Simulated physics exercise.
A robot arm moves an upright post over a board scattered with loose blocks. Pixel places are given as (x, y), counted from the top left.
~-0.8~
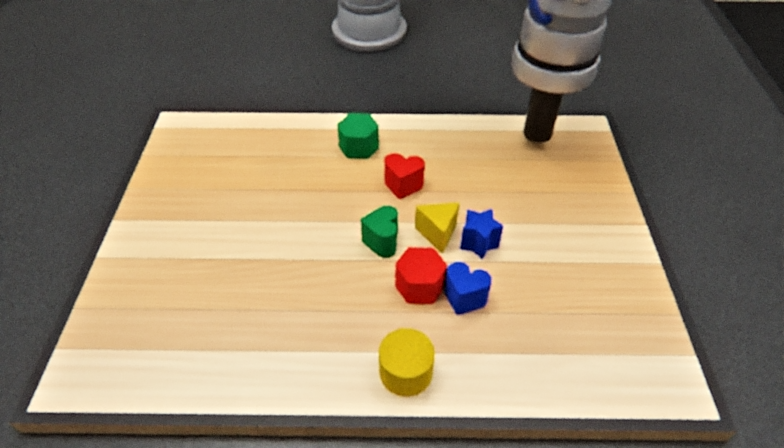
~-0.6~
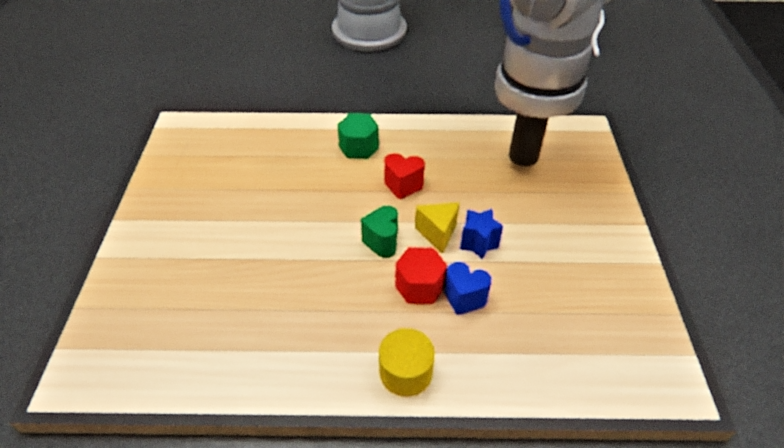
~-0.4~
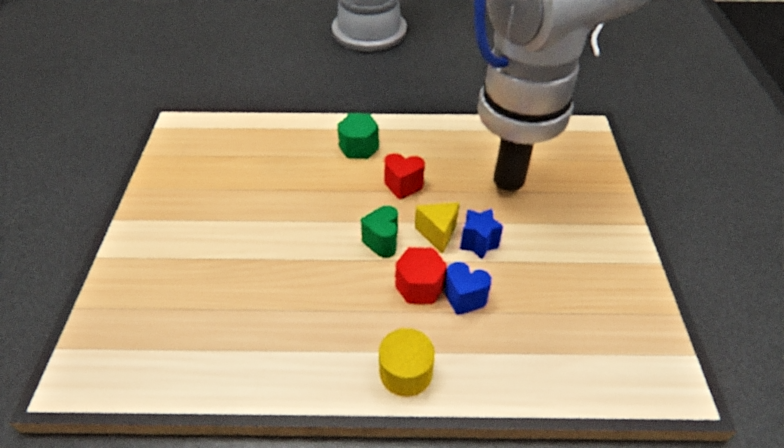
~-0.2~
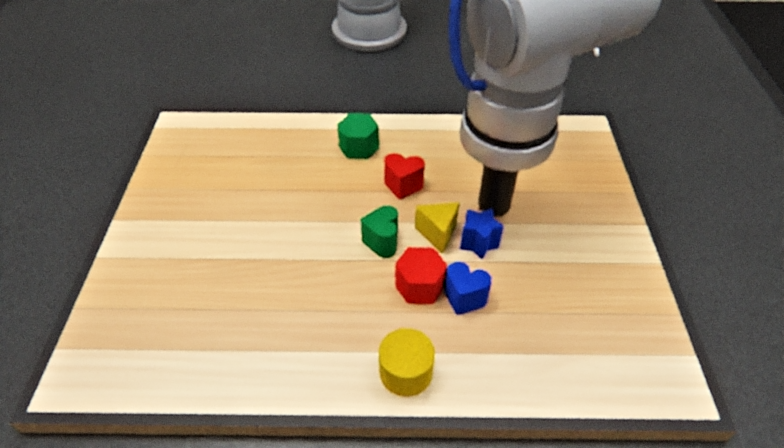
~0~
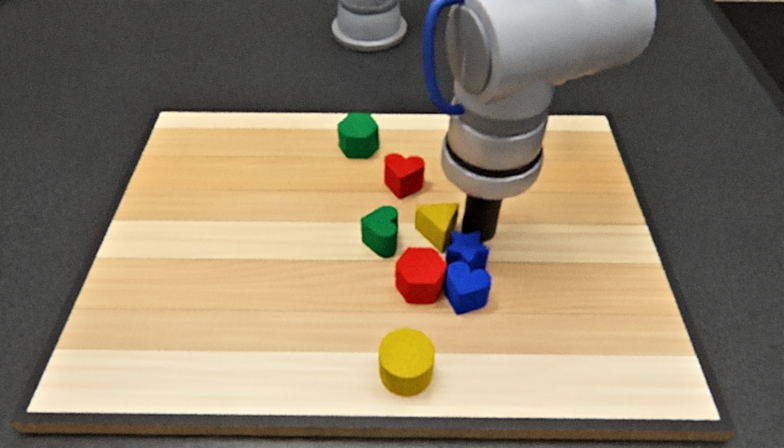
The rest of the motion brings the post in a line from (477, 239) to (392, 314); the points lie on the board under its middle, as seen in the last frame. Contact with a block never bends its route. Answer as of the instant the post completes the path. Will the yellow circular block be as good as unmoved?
Yes, that is what happens.
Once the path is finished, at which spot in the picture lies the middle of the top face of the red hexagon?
The middle of the upper face of the red hexagon will lie at about (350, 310) in the picture.
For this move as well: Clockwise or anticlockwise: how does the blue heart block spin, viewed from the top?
The sense of turning is anti-clockwise.
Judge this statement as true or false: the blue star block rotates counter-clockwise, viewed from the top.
It is true.
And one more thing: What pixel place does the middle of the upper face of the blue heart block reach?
The centre of its top face lies at (472, 314).
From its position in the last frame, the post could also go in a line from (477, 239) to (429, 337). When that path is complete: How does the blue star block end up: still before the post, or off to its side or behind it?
The block sits ahead of the post.
The first path, step by step. One third of the way, post at (453, 254); red hexagon at (414, 270), turned 20° clockwise; blue star block at (460, 268); blue heart block at (464, 295), turned 25° anticlockwise.
Two thirds of the way, post at (424, 279); red hexagon at (388, 288), turned 25° clockwise; blue star block at (452, 286), turned 50° anticlockwise; blue heart block at (471, 312), turned 30° anticlockwise.
At the end, post at (393, 306); yellow circular block unmoved; red hexagon at (350, 310), turned 45° clockwise; blue star block at (446, 288), turned 70° anticlockwise; blue heart block at (472, 314), turned 35° anticlockwise.
